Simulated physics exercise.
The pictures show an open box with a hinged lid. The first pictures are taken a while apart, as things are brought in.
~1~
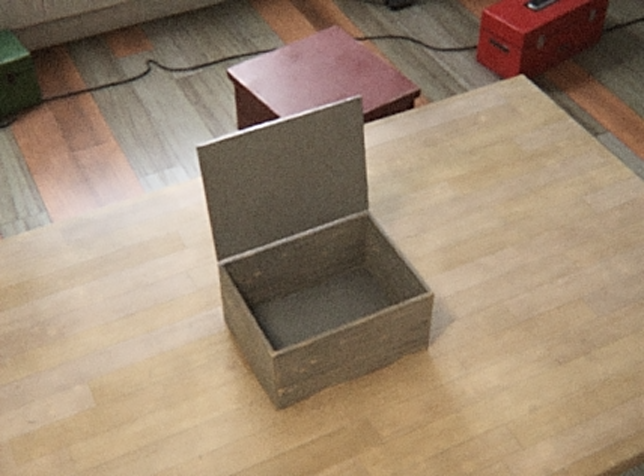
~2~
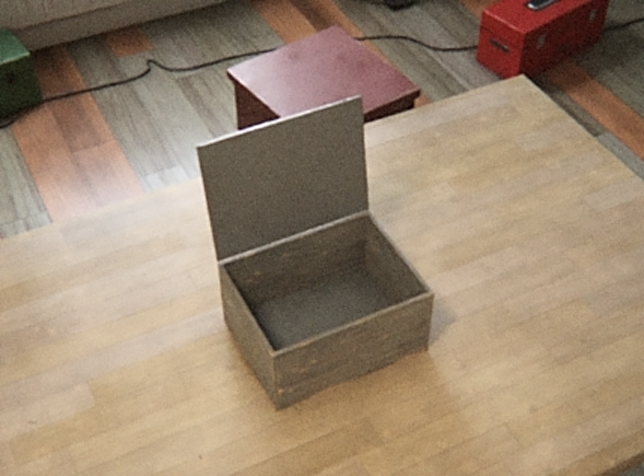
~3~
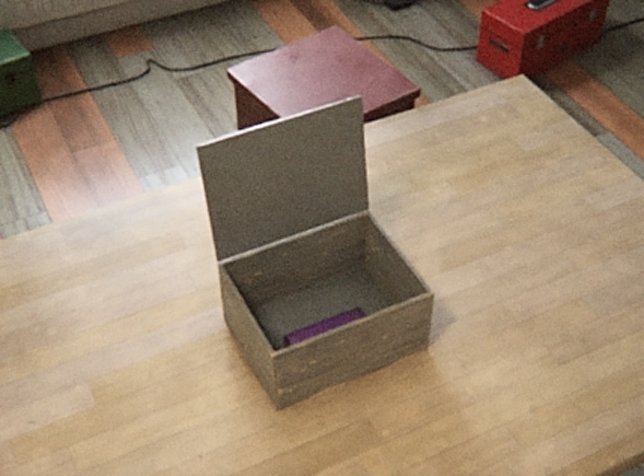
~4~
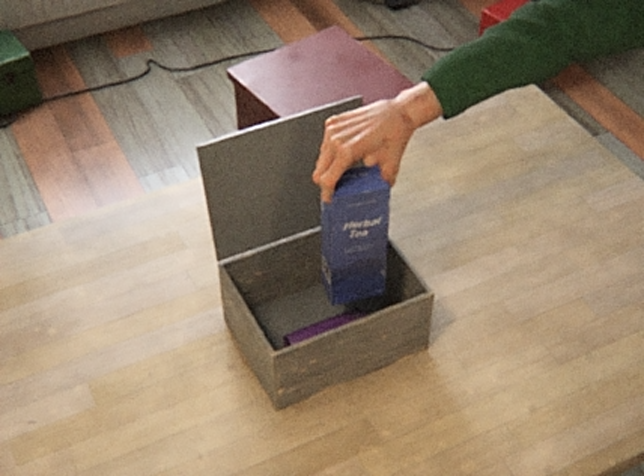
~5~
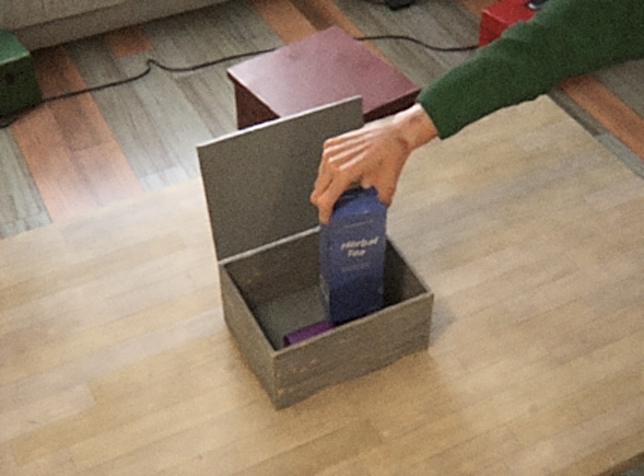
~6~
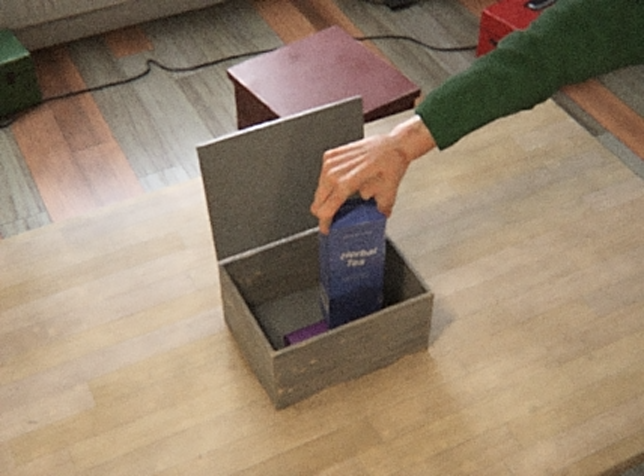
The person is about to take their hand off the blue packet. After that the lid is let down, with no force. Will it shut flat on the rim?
The lid stays ajar.
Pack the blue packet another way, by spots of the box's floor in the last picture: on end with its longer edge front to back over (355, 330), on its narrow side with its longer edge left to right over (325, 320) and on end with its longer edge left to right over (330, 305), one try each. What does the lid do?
In the first case it is held up; in the second case it shuts flat; in the third case it will not close.
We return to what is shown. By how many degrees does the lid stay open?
Some 80° above the rim.
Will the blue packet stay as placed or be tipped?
The blue packet tips.
Then, 0.50 s after the last picture, blue packet tipped 25° from how it was near (342, 257).
Then, 0.70 s after the last picture, blue packet tipped 31° from how it was near (336, 248).
At rest, lid 80° above the rim; moved from the start, blue packet; purple shaker in place. Seen from the same camera at the end, blue packet near (336, 248).
